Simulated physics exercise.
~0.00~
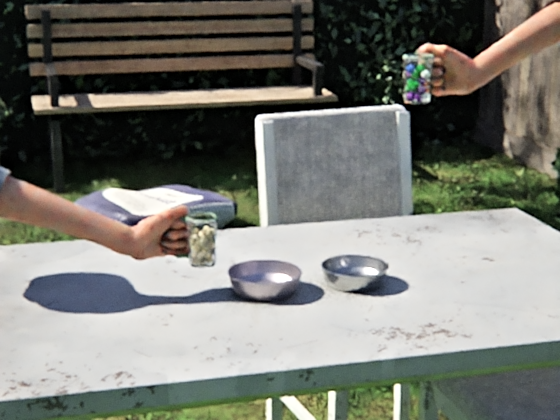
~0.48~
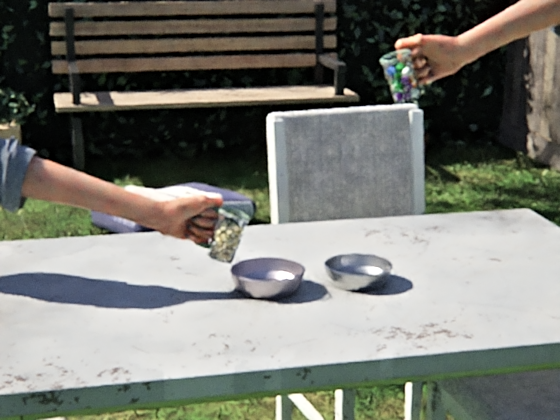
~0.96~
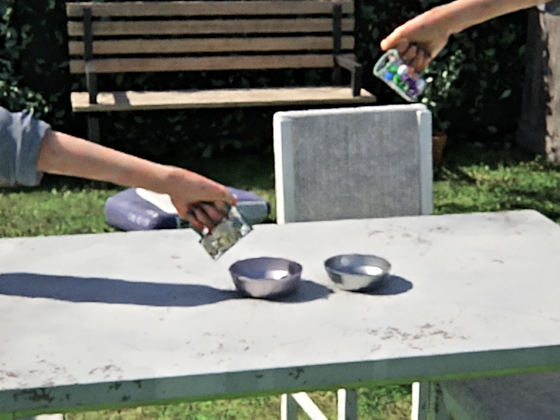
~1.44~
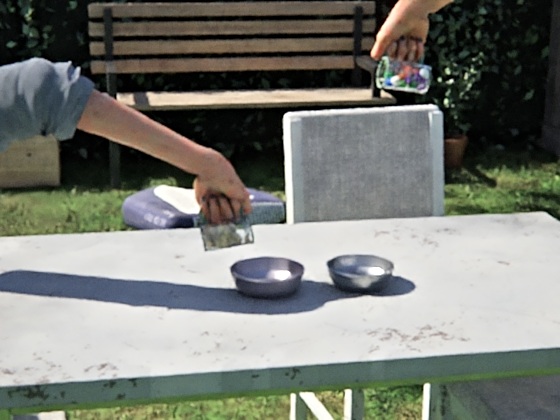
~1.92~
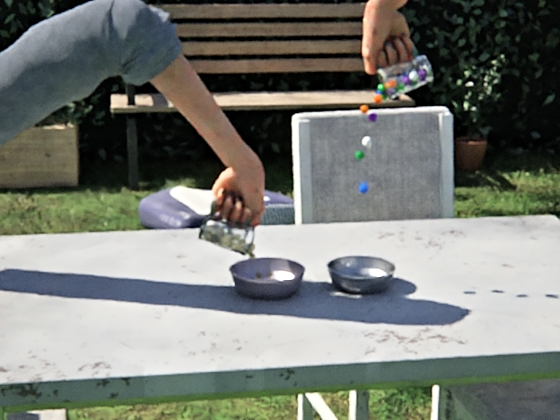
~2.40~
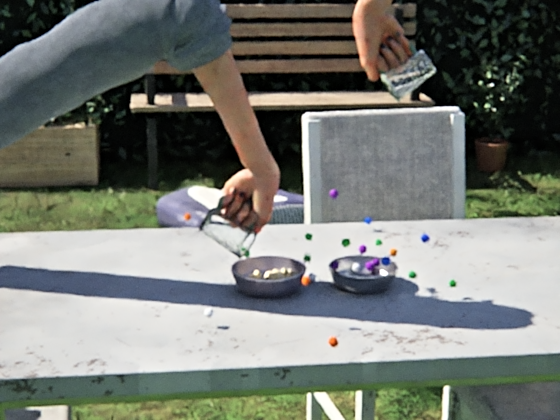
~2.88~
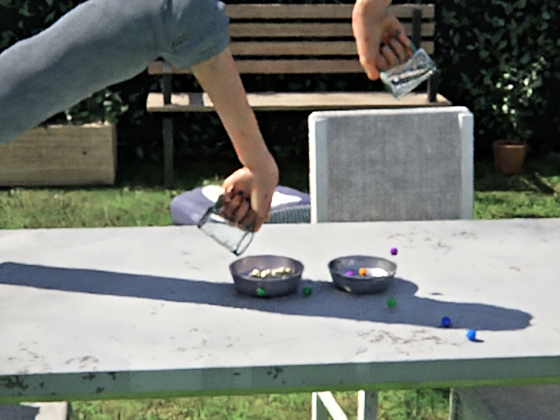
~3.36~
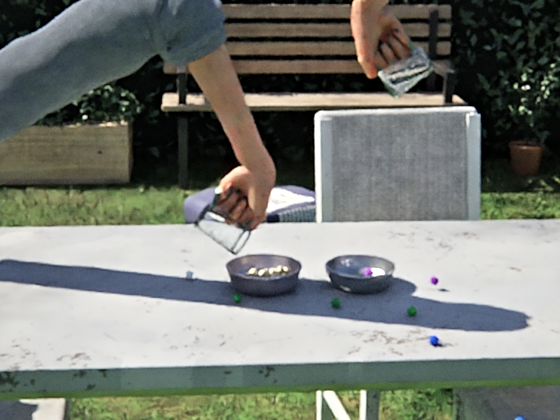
On a garden table, two hands tip cups over bowls, and only the right one's beads scatter.
